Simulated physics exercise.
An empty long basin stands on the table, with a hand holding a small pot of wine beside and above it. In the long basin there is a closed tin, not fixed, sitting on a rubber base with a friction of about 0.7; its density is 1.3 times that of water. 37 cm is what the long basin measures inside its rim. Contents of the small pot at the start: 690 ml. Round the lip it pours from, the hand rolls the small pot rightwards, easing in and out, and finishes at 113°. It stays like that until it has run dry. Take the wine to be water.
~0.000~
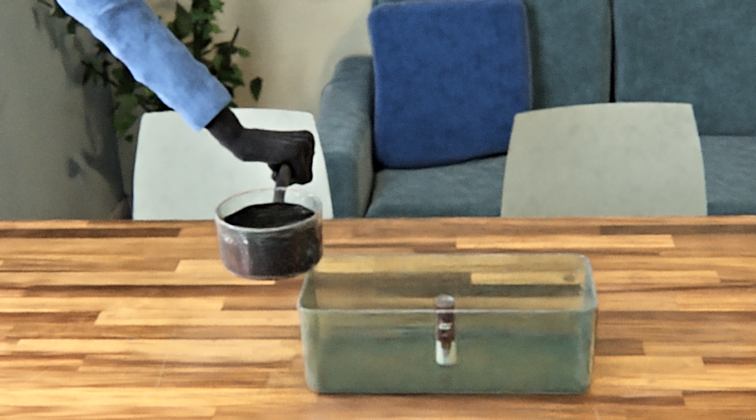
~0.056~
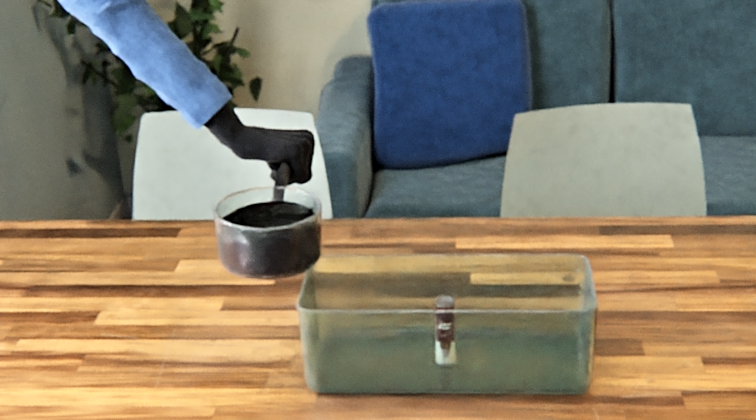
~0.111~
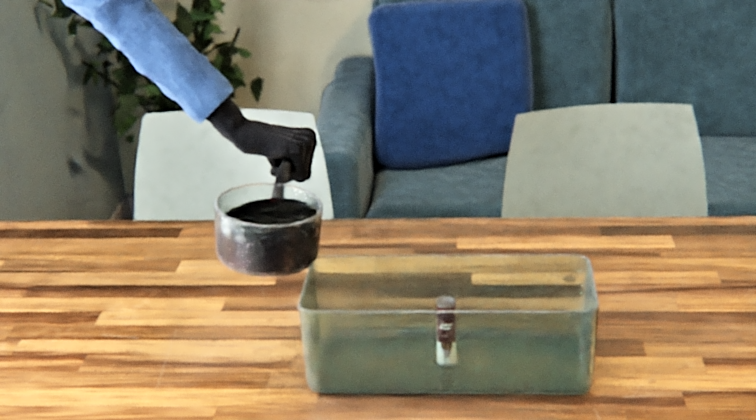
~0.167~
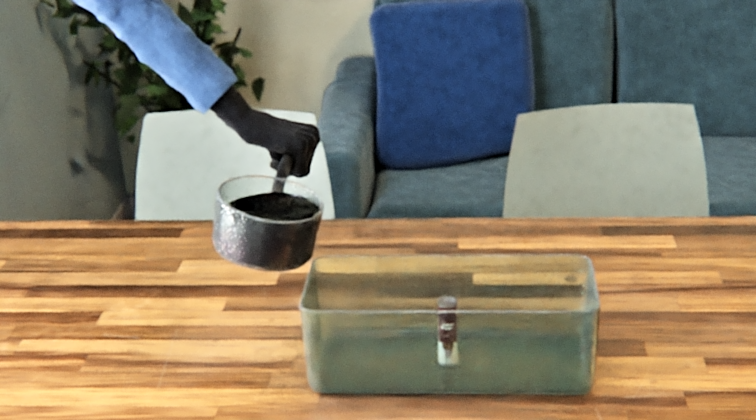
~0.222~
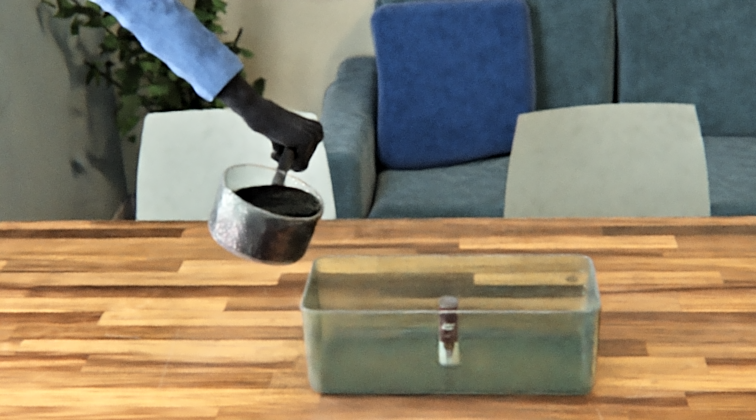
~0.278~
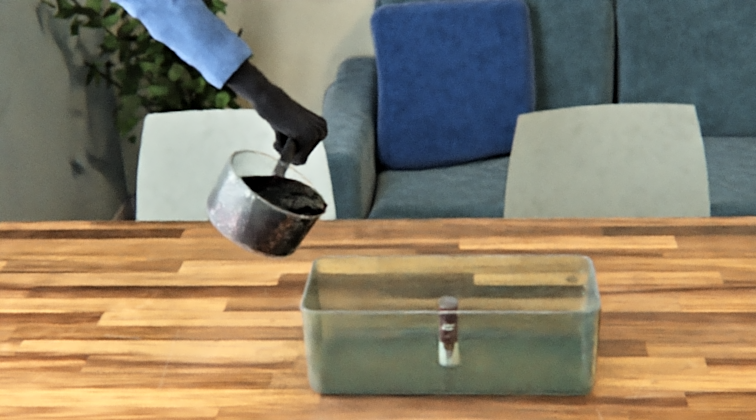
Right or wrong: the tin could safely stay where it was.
Wrong, it goes over.
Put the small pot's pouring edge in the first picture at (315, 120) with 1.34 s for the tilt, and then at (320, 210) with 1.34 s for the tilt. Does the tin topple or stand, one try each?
Trial 1 - tin tips; trial 2 - tin stays standing.
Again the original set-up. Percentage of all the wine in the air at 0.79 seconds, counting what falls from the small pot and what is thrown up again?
Around 8 percent of the liquid.
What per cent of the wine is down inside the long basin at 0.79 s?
Near 90 in a hundred.
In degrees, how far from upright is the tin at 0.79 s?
I'd put it at close to 10 degrees off upright.
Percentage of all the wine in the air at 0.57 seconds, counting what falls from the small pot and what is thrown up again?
52 %.
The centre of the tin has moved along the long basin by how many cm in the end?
Looks like roughly 10.0 cm in total.
After 0.57 s the tilt is 97° and 33 per cent is still to pour; the tin stands where it began.
After 0.79 s the tilt is 113° and 2 per cent is still to pour; the tin leans 10°.
After 1.01 s the tilt is 113° and 0 per cent is still to pour; the tin lies on its side.
After 1.26 s the tilt is 113° and 0 per cent is still to pour; the tin lies on its side.
In the end the tin lies on its side.
